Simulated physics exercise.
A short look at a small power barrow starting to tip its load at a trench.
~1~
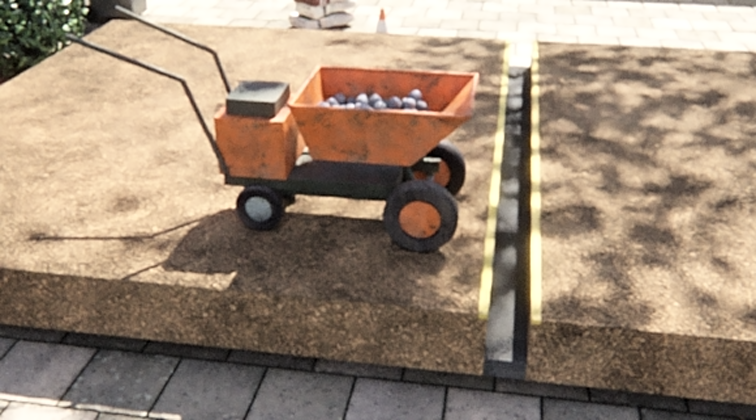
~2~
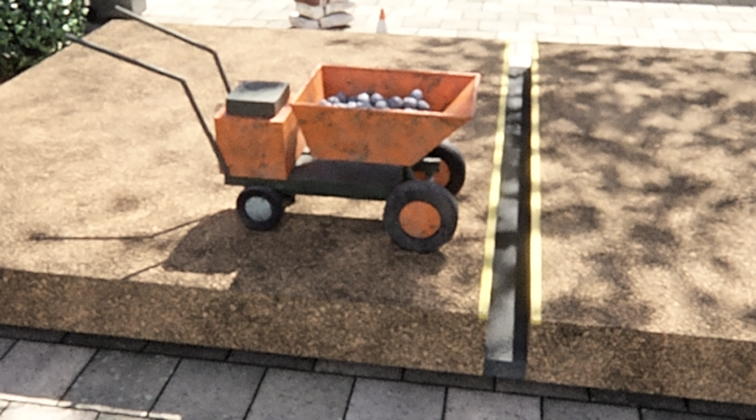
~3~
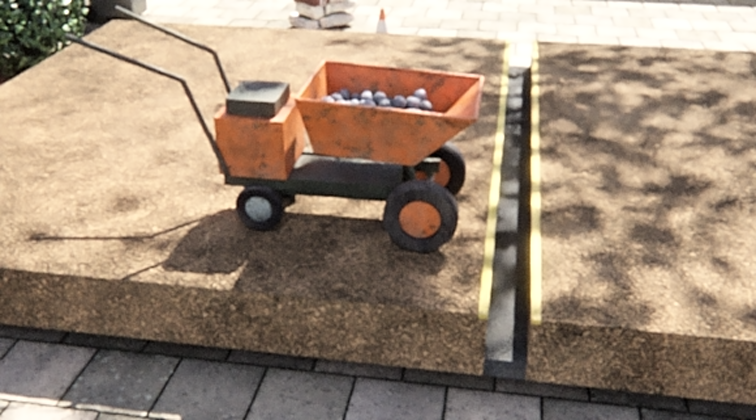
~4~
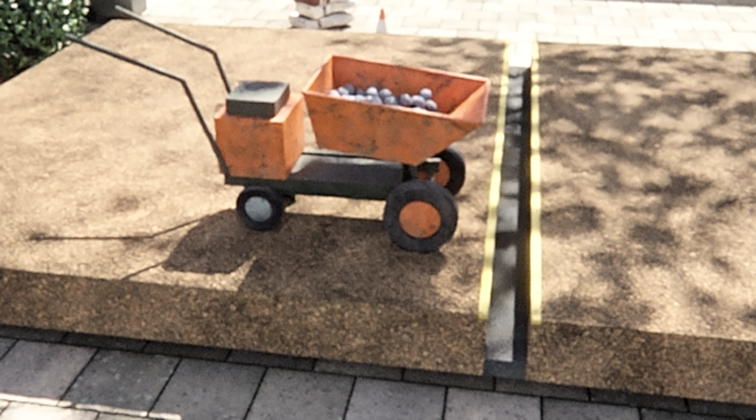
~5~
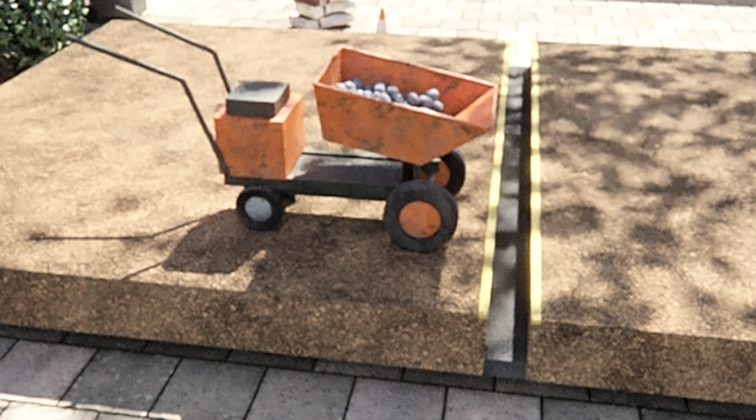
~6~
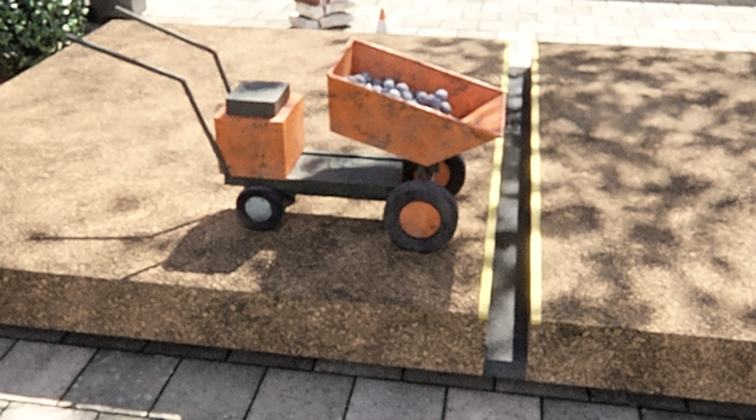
The orange skip of a small power barrow, loaded with round grey cobbles, sits level at first, then tilts gradually forward to the right, its lip lowering beside a narrow yellow-edged trench while the wheels and chassis stay still.
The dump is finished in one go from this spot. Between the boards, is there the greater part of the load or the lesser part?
Most of the load will not go into the trench.
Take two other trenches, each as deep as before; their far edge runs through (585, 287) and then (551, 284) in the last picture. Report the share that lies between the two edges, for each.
70 %, then 10 %.
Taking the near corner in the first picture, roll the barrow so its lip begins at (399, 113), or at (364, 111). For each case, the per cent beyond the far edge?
The first position yields around 0 per cent; the second yields around 10 per cent.
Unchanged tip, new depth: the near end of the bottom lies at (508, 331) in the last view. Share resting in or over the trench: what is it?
It works out to some 0 percent.
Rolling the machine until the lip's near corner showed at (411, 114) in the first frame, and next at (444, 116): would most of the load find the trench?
For the first try, past the halfway mark; for the second, shy of half.
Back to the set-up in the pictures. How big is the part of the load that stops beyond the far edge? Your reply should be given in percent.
Estimate: Around 95 per cent.
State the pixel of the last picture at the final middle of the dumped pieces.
Last view, centre at rest - approx. (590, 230).
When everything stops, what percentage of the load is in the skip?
I reckon some 0 percent.
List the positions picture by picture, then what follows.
In the first picture, lip of the skip near (468, 117), level; top of the load near (371, 118), round cobbles; first edge of the trench near (486, 278); far edge near (536, 283), the trench under half as wide as the skip, and about as deep as wide.
In the second picture, lip of the skip near (470, 118), level; top of the load near (372, 117).
In the third picture, lip of the skip near (475, 120), tipped barely; top of the load near (357, 116).
In the fourth picture, lip of the skip near (482, 124), tipped a little; top of the load near (357, 105).
In the fifth picture, lip of the skip near (491, 130), tipped a little; top of the load near (365, 100).
In the sixth picture, lip of the skip near (500, 137), tipped clearly; top of the load near (359, 100); first edge of the trench near (486, 278); far edge near (536, 283).
Shortly afterwards, skip tipped steeply; the whole lot in the skip.
Next, skip tipped steeply; the bulk in the skip; near a quarter beyond it; only a few falling.
Some moments later, skip tipped right over; a little in the skip; only a few in or heaped over the trench; all but a few beyond it.
In the end, skip tipped right over; only a few in the skip; only a few in or heaped over the trench; all but a few beyond it.
